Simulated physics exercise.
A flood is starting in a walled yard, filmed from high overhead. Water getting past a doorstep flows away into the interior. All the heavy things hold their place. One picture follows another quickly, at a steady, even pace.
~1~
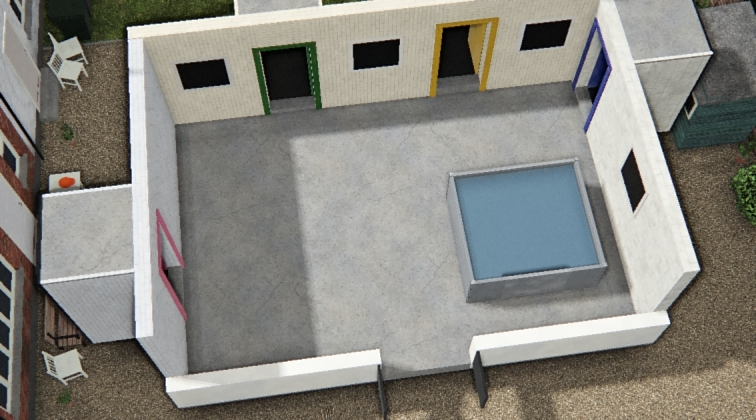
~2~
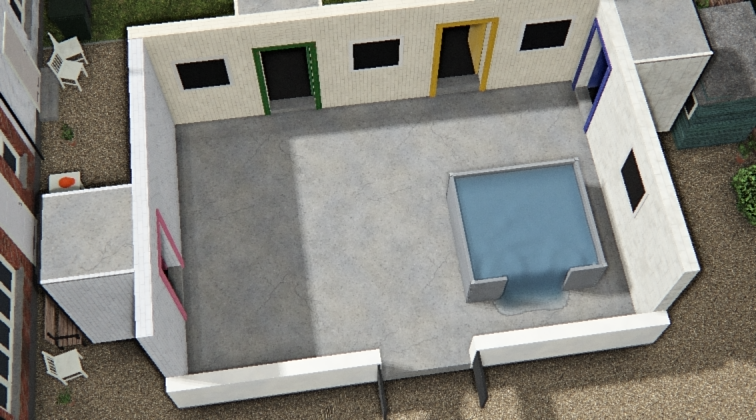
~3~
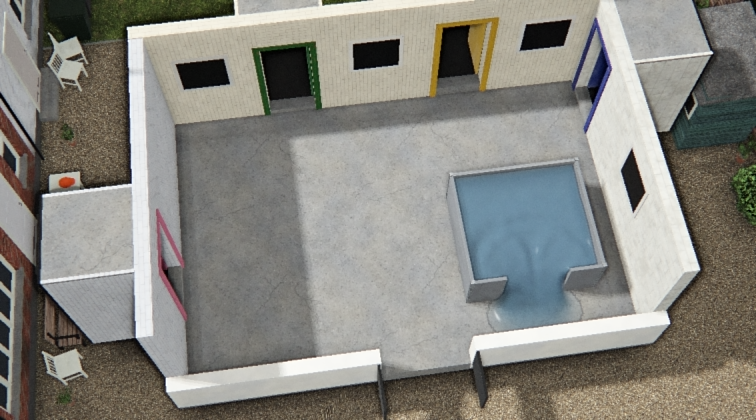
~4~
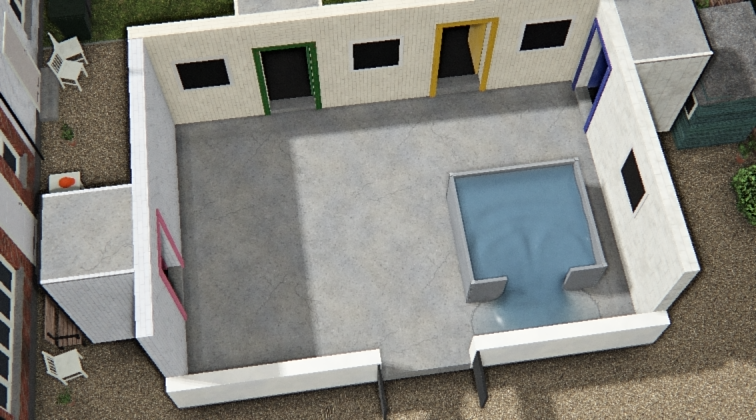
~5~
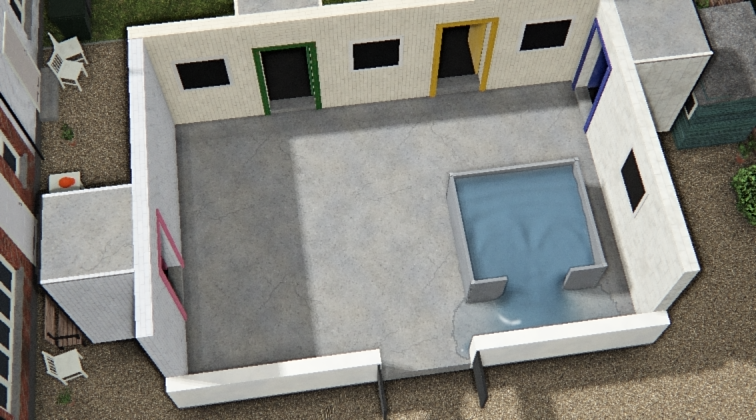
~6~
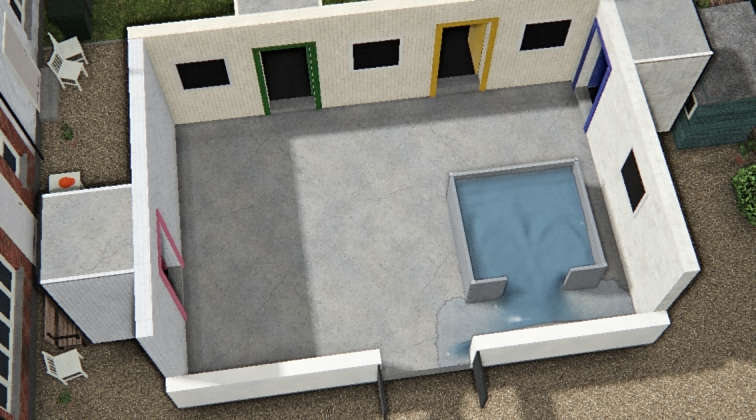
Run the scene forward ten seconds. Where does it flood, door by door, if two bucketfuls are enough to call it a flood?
At the pink door it does not flood; at the green door it does not flood; at the yellow door it does not flood; at the blue door it floods.
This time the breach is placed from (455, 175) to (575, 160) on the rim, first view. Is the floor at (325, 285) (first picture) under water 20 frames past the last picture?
There: Dry.
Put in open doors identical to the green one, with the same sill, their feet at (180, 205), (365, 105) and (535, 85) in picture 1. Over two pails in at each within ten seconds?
First door doesn't reach it, second door doesn't reach it, third door gets past it.
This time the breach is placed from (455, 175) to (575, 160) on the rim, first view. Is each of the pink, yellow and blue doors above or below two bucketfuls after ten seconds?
Taking them in turn, the pink door comes up short, the yellow door crosses the line, the blue door crosses the line.
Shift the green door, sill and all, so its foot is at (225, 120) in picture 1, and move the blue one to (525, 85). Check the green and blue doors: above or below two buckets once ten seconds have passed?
Looking at it, green door fails to reach the limit, and blue door tops the limit.
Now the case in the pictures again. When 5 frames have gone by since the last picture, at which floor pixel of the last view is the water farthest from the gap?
Somewhere close to (335, 367).
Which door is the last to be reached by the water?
That would be the door marked green.
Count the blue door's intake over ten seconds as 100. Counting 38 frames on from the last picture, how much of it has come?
Share at that point: Close to 65 in a hundred.
A moment on, water covers 20 % of the floor; the pink door not reached, the green door not reached, the yellow door not reached, the blue door not reached.
Next, water covers 45 % of the floor; the pink door not reached, the green door not reached, the yellow door not reached, the blue door wet at the sill, nothing in.
Then, water covers 70 % of the floor; the pink door wet at the sill, nothing in, the green door not reached, the yellow door wet at the sill, nothing in, the blue door wet at the sill, nothing in.
Later, water covers 95 % of the floor; the pink door under two buckets in, the green door wet at the sill, nothing in, the yellow door wet at the sill, nothing in, the blue door over two buckets in.
In the end, water covers 100 % of the floor; the pink door under two buckets in, the green door wet at the sill, nothing in, the yellow door wet at the sill, nothing in, the blue door over two buckets in.
